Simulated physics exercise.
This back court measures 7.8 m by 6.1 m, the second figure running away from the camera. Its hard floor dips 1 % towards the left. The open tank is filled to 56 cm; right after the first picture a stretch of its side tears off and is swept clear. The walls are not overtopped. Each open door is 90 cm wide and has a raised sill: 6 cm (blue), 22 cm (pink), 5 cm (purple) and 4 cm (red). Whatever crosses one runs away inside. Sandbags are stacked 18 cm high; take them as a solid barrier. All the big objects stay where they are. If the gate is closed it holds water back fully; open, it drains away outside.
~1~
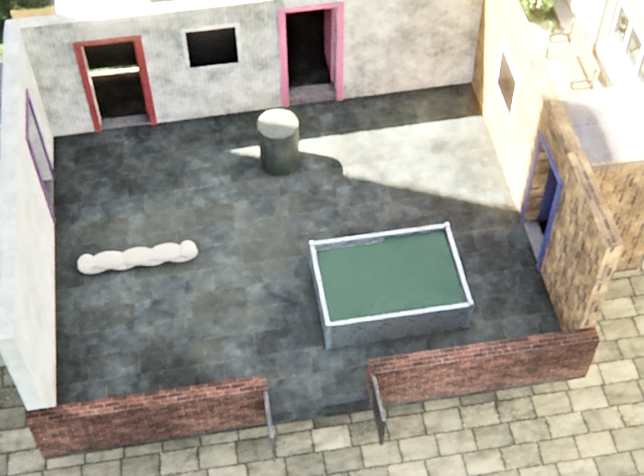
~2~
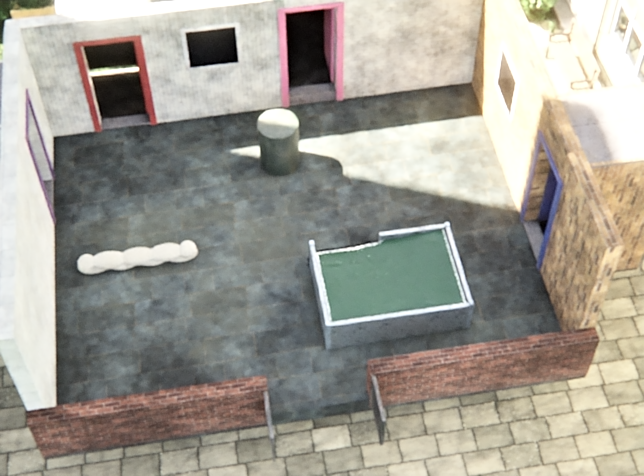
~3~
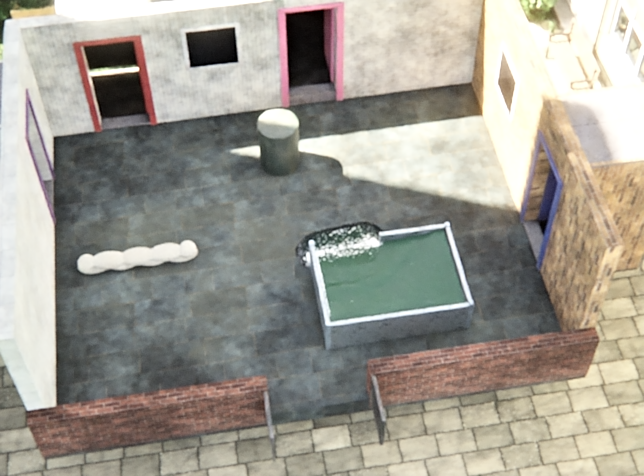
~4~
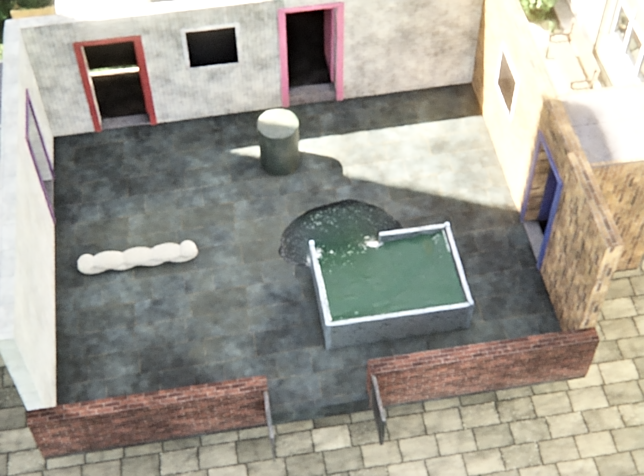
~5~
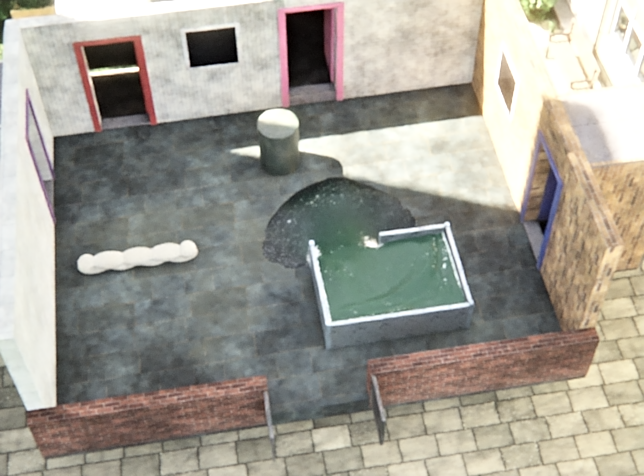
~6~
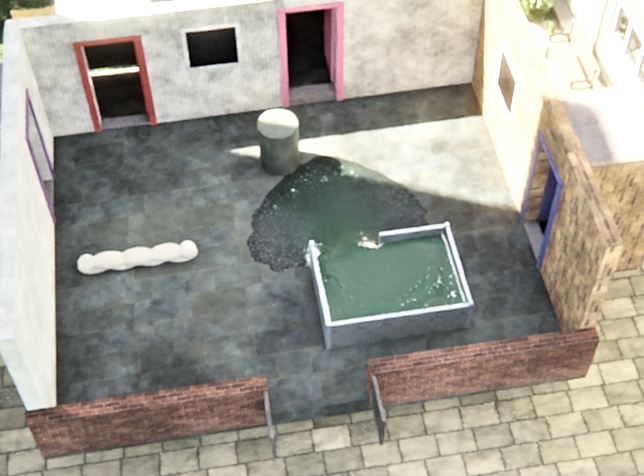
Green water pouring from a broken far side of an open tank and spreading across the dark floor of a walled courtyard.
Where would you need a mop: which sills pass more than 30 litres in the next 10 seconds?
The water let in: At the blue door it stays under the limit; at the pink door it does not reach the limit; at the purple door it goes over the limit; at the red door it exceeds the limit.
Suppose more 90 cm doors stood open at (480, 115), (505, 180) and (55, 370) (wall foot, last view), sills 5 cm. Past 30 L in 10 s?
In turn: Past it, not over, under.
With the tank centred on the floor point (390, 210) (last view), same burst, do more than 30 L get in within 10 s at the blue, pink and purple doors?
Then: Blue under, pink past it, purple above.
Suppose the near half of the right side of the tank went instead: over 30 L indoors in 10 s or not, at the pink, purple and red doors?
Then: Pink under, purple under, red not over.
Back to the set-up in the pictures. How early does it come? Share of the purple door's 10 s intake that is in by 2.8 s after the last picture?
Some 0 per cent by then.
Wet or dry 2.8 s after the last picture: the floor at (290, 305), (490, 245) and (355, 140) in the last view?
In that order: Still dry, not reached, flooded.
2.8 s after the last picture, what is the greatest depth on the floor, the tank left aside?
About 24 cm.
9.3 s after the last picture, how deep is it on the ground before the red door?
Some 7.5 cm.
Then, 0.7 s after the last picture water covers 20 % of the floor and is deepest (28 cm) near (329, 255); blue door not reached, pink door 16 cm at the sill, 0 L in, purple door not reached, red door not reached.
Then, 1.5 s after the last picture water covers 35 % of the floor and is deepest (27 cm) near (337, 105); blue door not reached, pink door 23 cm at the sill, 1 L in, purple door not reached, red door not reached.
Then, 2.8 s after the last picture water covers 45 % of the floor and is deepest (24 cm) near (64, 141); blue door not reached, pink door 15 cm at the sill, 4 L in, purple door 5 cm at the sill, 0 L in, red door 8 cm at the sill, 16 L in.
Then, 5.3 s after the last picture water covers 60 % of the floor and is deepest (14 cm) near (54, 171); blue door 2 cm at the sill, 0 L in, pink door 8 cm at the sill, 5 L in, purple door 10 cm at the sill, 24 L in, red door 7 cm at the sill, 33 L in.
Then, 9.3 s after the last picture water covers 80 % of the floor and is deepest (9 cm) near (54, 157); blue door 1 cm at the sill, 0 L in, pink door 5 cm at the sill, 5 L in, purple door 8 cm at the sill, 80 L in, red door 7 cm at the sill, 71 L in.
